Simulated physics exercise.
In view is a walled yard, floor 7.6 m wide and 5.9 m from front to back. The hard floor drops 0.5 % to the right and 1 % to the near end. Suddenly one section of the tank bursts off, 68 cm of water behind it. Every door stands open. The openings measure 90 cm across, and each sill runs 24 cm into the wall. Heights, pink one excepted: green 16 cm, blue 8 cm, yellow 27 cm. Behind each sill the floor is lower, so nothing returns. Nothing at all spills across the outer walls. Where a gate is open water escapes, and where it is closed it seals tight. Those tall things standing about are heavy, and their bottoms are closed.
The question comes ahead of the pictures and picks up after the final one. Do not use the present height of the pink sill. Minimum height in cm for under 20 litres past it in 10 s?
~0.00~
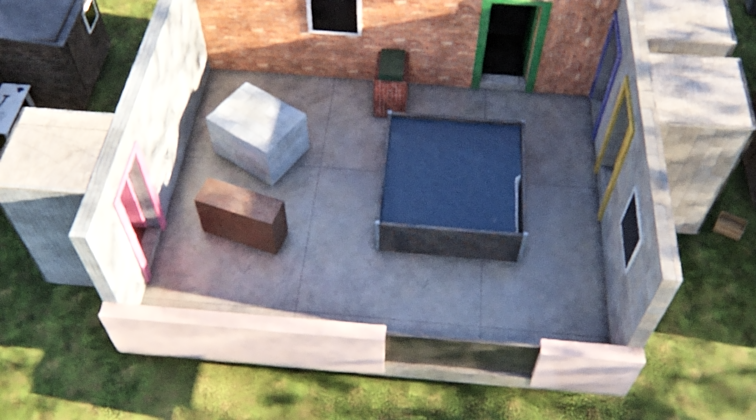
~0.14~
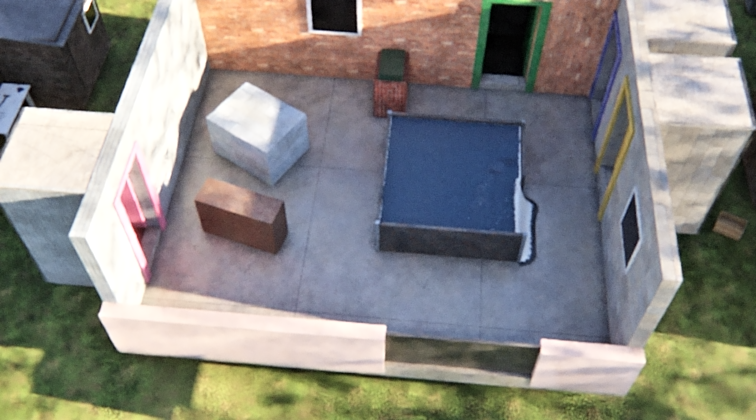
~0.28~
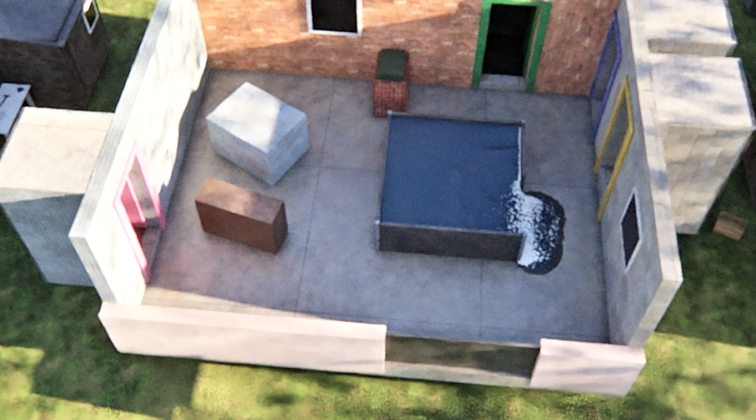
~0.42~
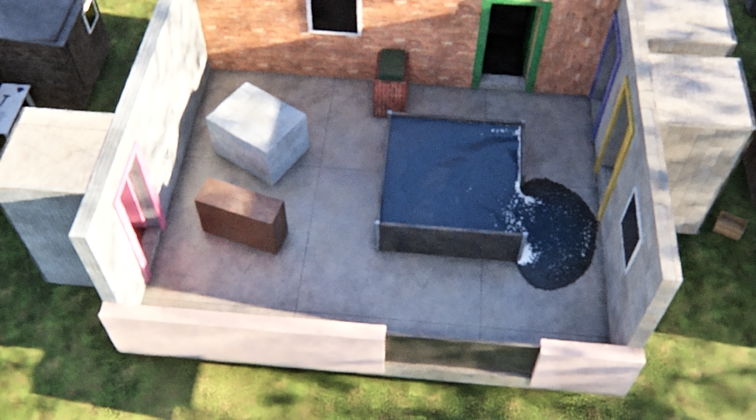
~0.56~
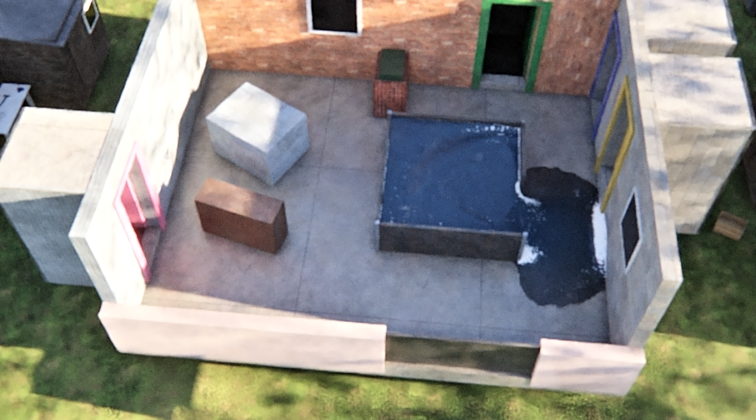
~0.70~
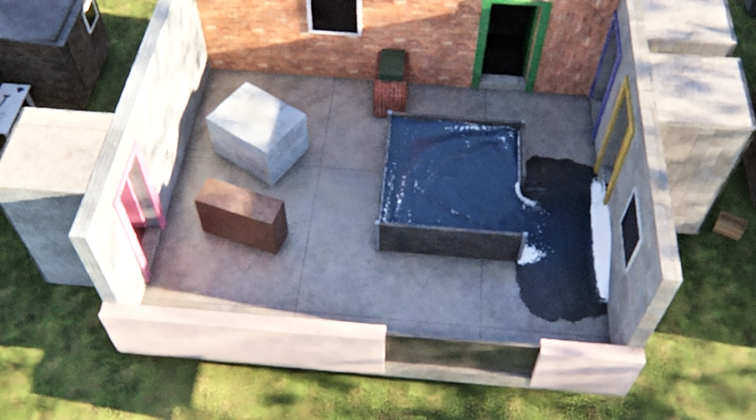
Approx. 12 cm.
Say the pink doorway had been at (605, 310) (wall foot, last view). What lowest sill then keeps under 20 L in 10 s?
Roughly 26 cm.
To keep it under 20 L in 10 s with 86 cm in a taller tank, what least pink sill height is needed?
It would take a step of about 17 cm.
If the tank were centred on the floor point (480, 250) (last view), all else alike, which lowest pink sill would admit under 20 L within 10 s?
I'd put it at close to 15 cm.
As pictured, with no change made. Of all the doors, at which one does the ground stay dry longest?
I'd say the pink door.
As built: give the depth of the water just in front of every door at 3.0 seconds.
Green door 18 cm, pink door 0 cm, blue door 13 cm, yellow door 24 cm.
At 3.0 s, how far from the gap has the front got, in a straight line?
Some 4.4 m out.
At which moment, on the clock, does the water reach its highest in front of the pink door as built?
Roughly at 5.0 s.
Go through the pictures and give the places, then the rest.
The tank at (453, 173) is whole and still, 68 cm deep; the pink door at (142, 218) is dry, in the first frame.
The front is at (534, 210), 0.3 m from the gap at (518, 223); 0.2 m2 of floor is wet, 68 cm left at the back, in the second frame.
Water pours out at (518, 223) and has run 0.7 m, to (559, 234); about 10 cm deep outside, 68 cm at the back, in the third frame.
Water pours out at (518, 224) and has run 1.3 m, to (593, 228); about 8 cm deep outside, 68 cm at the back, in the fourth frame.
Water pours out at (518, 224) and has run 1.5 m, to (597, 193); about 8 cm deep outside, 67 cm at the back, in the fifth frame.
Water pours out at (518, 223) and has run 1.7 m, to (596, 172); about 7 cm deep outside, 63 cm at the back; 6.3 m in a straight line remain to the pink door at (142, 218), in the sixth frame.
After 1.4 s water covers 15 % of the floor, deepest (52 cm) near (601, 246); it has not reached the pink door.
After 3.0 s water covers 45 % of the floor, deepest (44 cm) near (611, 372); it has not reached the pink door.
After 10.0 s water covers 100 % of the floor, deepest (16 cm) near (599, 371); 14 cm at the pink door, 12 litres in over its 13 cm sill.
At the pink door as built, the water arrived by 4.5 s and peaked near 17 cm at 5.2 s.
With a sill of 10.5 cm, 44 litres would have come in within the 10 s; with 14 cm, 5 litres. So under 20 litres takes about 12 cm.
